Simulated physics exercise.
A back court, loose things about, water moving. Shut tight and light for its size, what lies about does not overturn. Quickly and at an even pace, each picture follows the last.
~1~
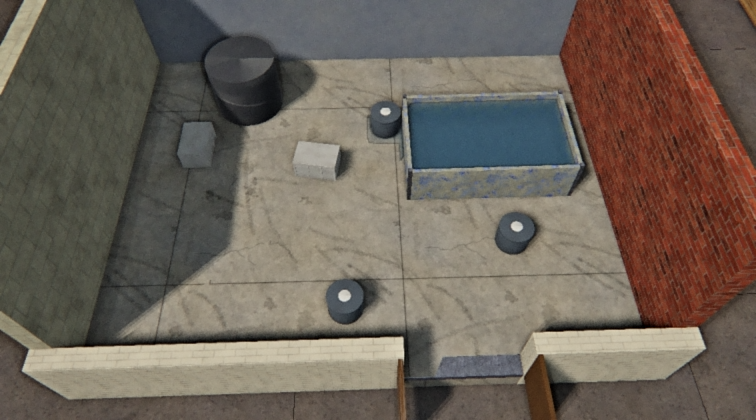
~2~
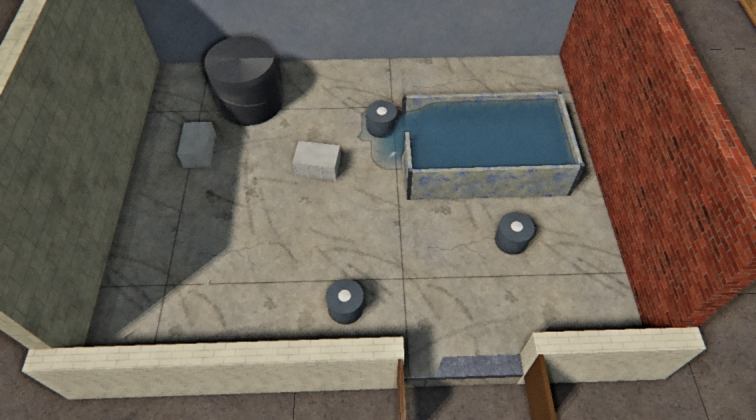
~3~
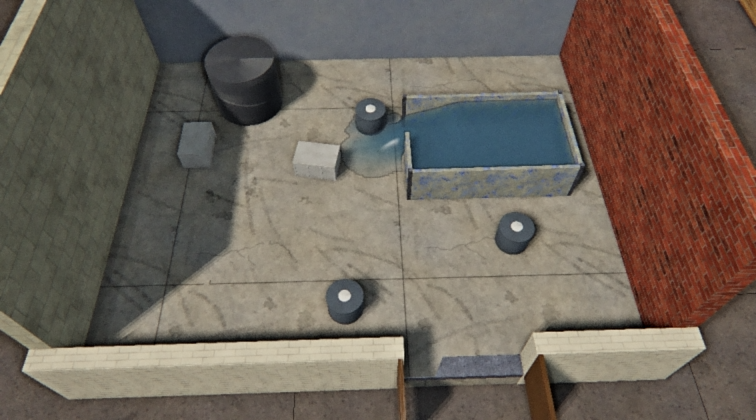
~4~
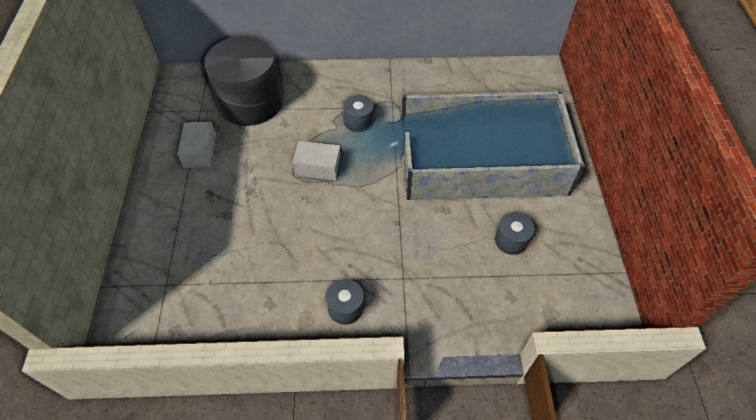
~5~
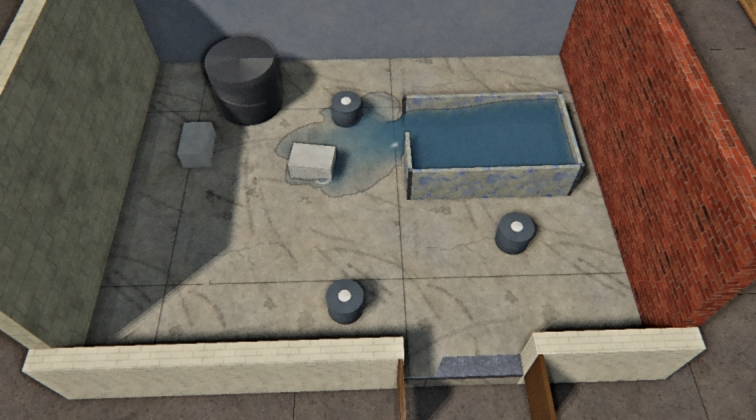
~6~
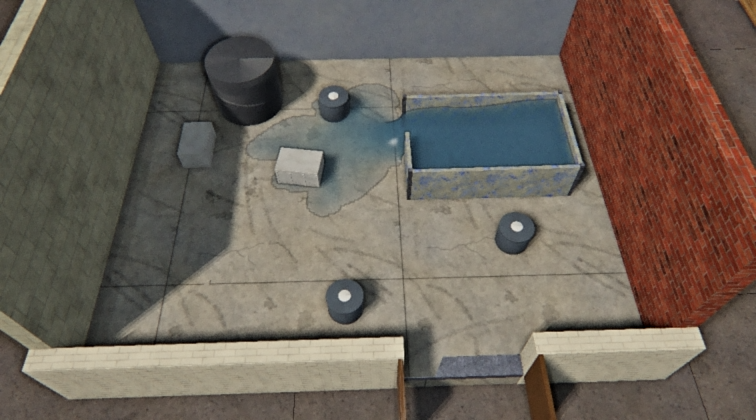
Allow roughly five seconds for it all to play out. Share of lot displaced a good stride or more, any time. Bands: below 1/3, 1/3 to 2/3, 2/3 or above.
The portion moved well away stays in the middle third.
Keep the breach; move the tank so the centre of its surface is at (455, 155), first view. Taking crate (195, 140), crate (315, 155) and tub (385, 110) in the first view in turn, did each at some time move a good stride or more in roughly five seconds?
In turn: Moved that far, yes, less than that.
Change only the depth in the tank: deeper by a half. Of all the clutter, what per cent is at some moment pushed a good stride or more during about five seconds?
I'd put it near 80 out of a hundred.
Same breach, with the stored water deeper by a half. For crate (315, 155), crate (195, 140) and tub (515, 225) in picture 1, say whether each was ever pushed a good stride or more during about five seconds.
One: Passed the mark. Two: Passed the mark. Three: Stayed below the mark.
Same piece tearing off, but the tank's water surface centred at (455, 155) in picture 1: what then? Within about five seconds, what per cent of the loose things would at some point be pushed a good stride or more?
Roughly 40 per cent.
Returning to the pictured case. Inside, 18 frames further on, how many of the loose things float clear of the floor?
So that is 2.
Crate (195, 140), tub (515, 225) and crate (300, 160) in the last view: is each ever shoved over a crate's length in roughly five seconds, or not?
One, displaced that much; two, under that distance; three, displaced that much.
A moment on, 2 of 5 are well off their spots; 0 afloat.
Next, 3 of 5 are well off their spots; 1 afloat.
Later, 3 of 5 are well off their spots; 2 afloat.
In the end, 3 of 5 are well off their spots, and 3 have been at some point; 3 afloat.
